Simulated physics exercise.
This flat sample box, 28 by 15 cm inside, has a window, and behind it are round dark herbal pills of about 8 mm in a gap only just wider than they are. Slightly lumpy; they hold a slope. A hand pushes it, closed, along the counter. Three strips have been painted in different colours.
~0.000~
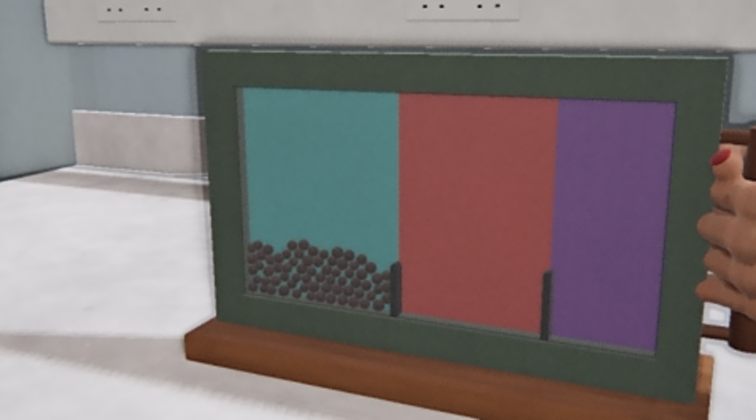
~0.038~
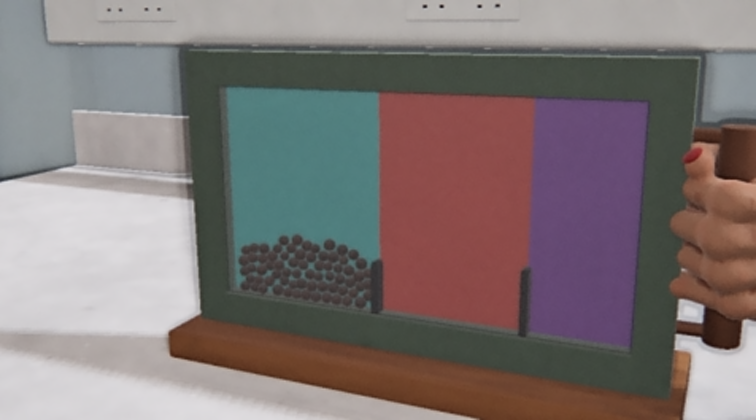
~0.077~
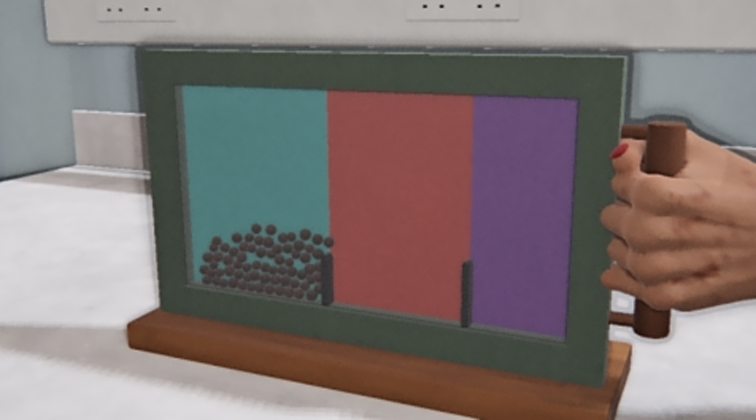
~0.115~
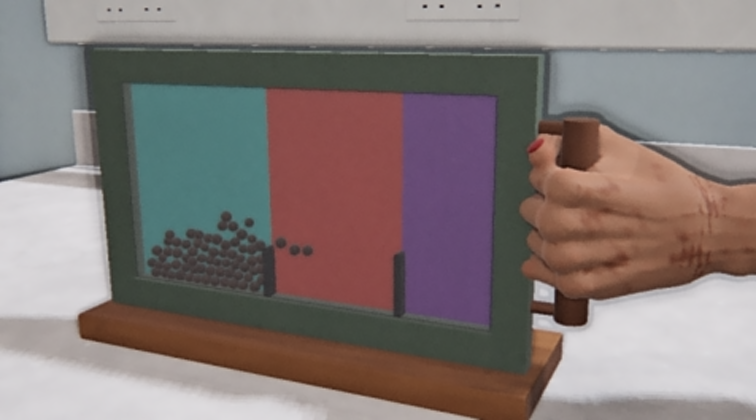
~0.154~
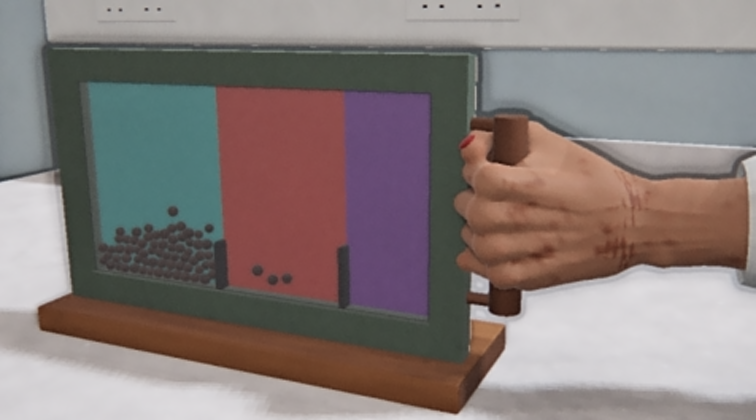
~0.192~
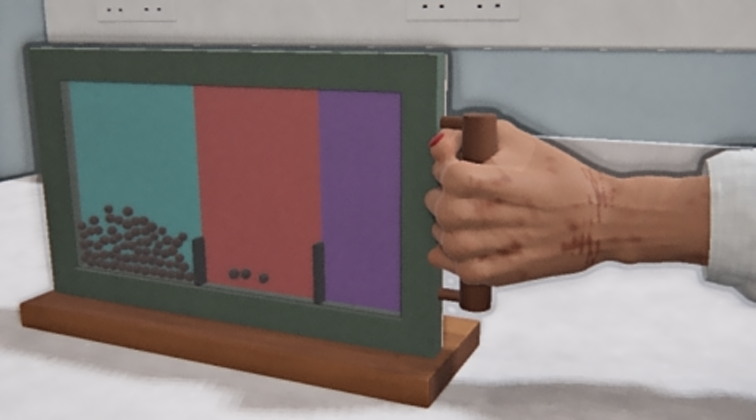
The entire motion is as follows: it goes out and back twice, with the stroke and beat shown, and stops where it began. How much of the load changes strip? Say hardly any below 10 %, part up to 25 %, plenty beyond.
Result: Large fraction.
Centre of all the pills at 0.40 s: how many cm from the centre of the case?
Roughly 8 centimetres to the left and 5 centimetres below.
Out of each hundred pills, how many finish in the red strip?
About 25 %.
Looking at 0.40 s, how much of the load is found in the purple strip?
Share: Some 0 per cent.
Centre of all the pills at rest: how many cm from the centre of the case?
It lies close to 3 centimetres left and 6 centimetres below.
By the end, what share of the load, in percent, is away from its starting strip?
30 per cent.
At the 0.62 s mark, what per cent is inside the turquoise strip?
75 per cent.
After 0.40 s, it is at its start; the pills' middle is 8 cm left of and 5 cm below the centre; red 5 %, turquoise 95 %; 5 % have changed strip.
After 0.62 s, it is 16 cm to the left; the pills' middle is 6 cm left of and 6 cm below the centre; red 20 %, purple 5 %, turquoise 75 %; 25 % have changed strip.
After 0.80 s, it is at its start; the pills' middle is 5 cm left of and 6 cm below the centre; red 20 %, purple 5 %, turquoise 75 %; 25 % have changed strip.
At rest by 1.6 s, it is at its start; red 25 %, purple 5 %, turquoise 70 %; 30 % have changed strip.
